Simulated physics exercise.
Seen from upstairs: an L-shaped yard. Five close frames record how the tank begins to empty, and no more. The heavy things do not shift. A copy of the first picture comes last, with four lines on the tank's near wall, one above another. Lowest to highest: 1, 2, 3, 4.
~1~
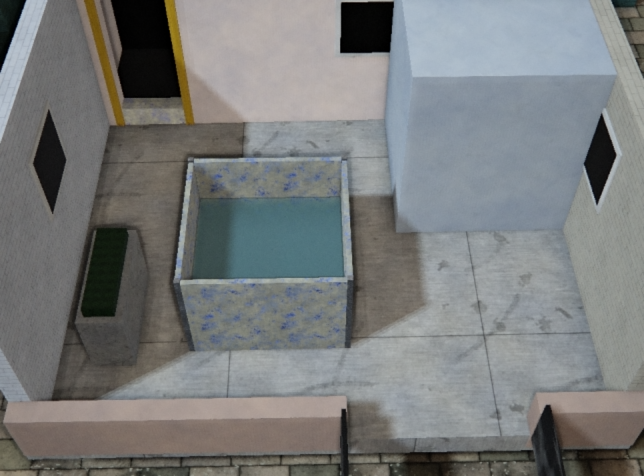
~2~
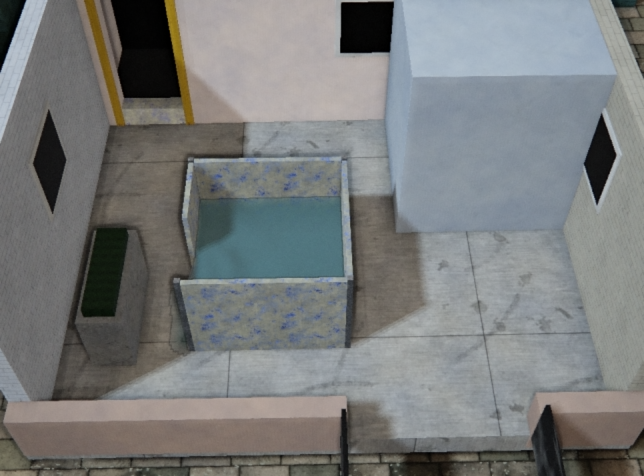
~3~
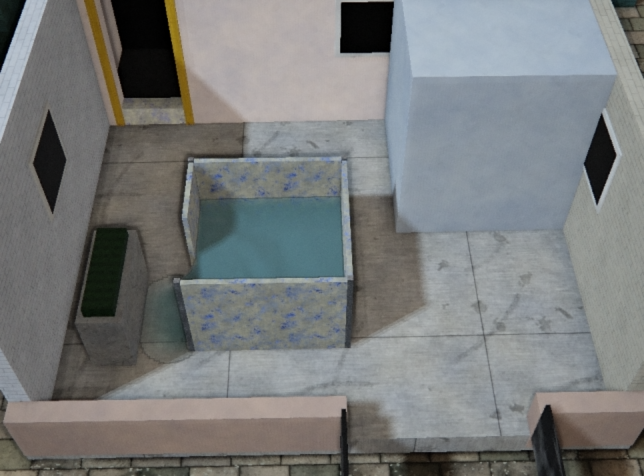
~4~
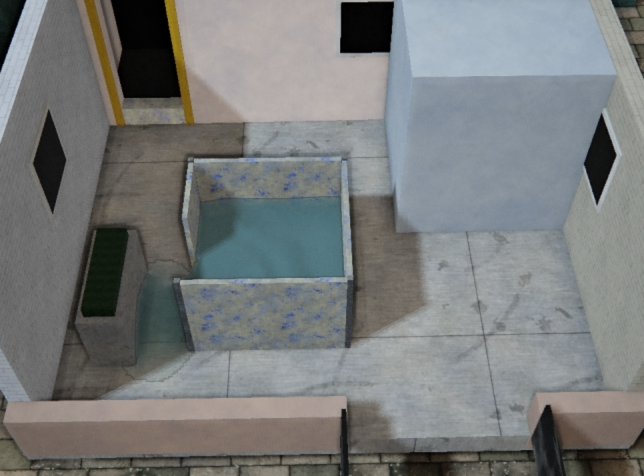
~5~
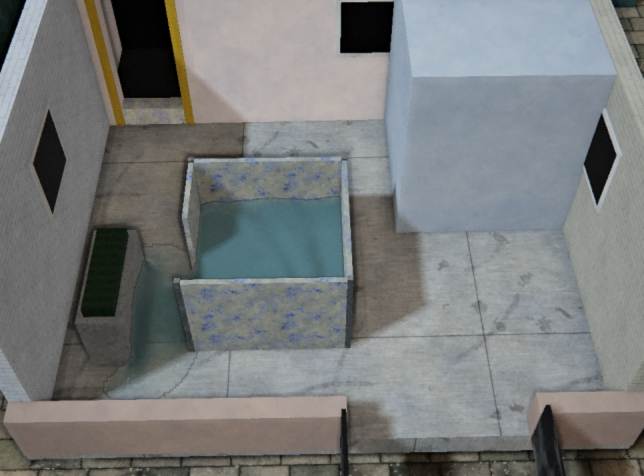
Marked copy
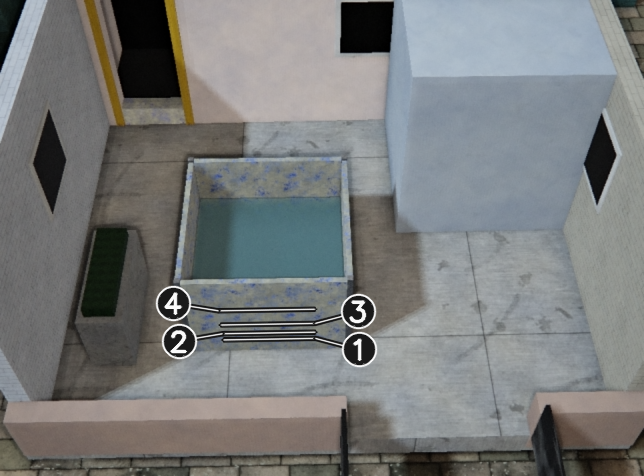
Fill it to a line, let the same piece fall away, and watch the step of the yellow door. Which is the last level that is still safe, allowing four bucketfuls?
Choose 4.
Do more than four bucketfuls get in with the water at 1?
No.
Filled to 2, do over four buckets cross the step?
No, not at all.
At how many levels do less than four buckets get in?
All of the four.
In white, 1 at (269, 339); 2 at (268, 332); 3 at (268, 324); 4 at (266, 310); from the bottom up 1, 2, 3, 4.
With 1, nothing gets over.
With 2, nothing gets over.
With 3, nothing gets over.
With 4, a splash gets over, under a bucket.
